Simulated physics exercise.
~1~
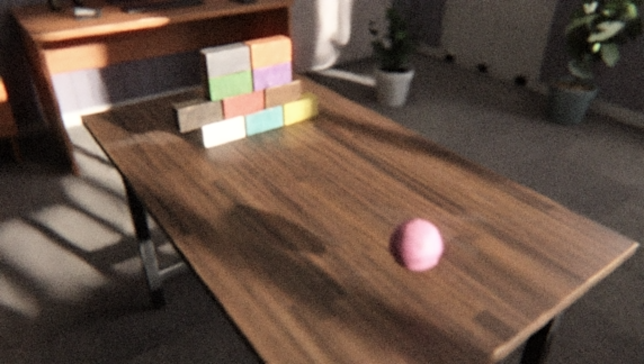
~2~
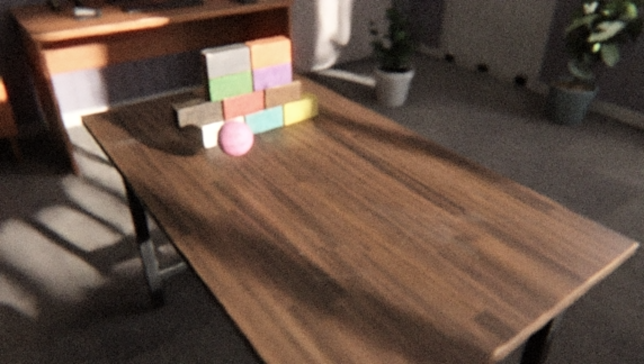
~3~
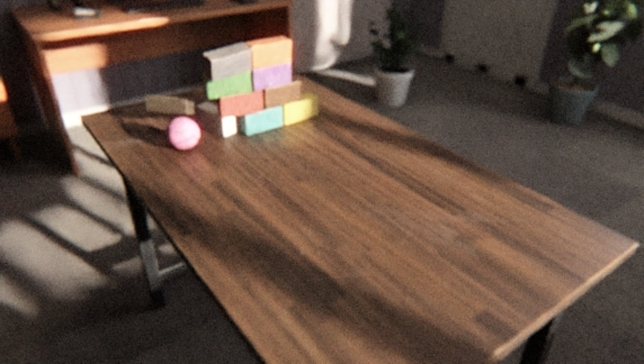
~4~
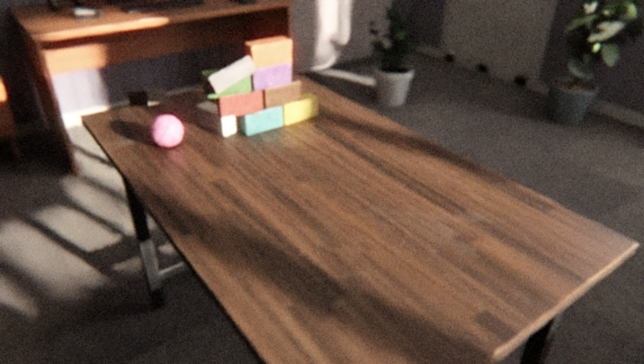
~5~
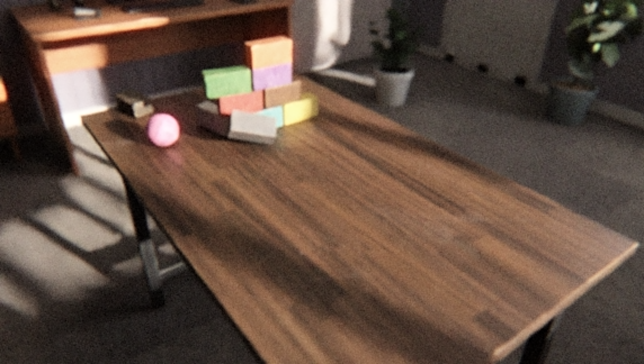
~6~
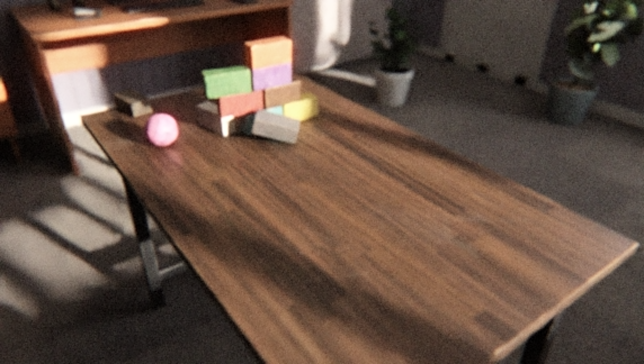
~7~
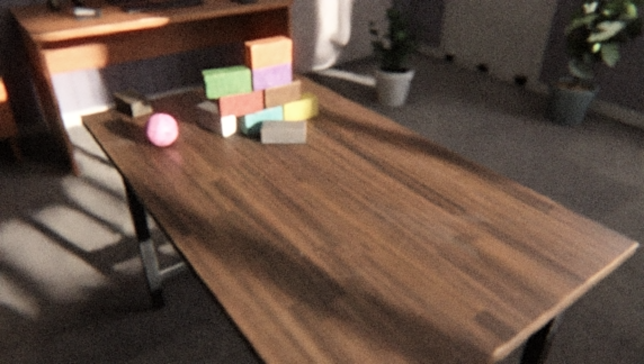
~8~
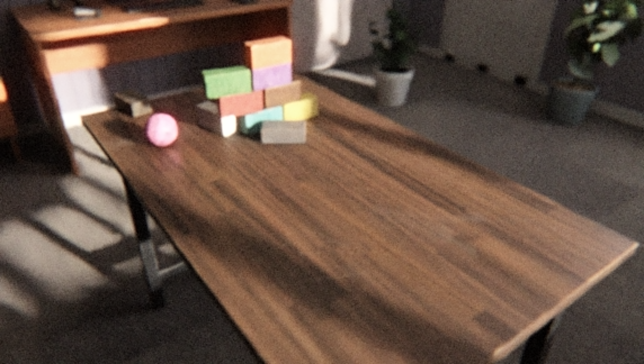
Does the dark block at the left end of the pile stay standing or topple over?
The dark block topples over and ends up lying on the table to the left of the pile.
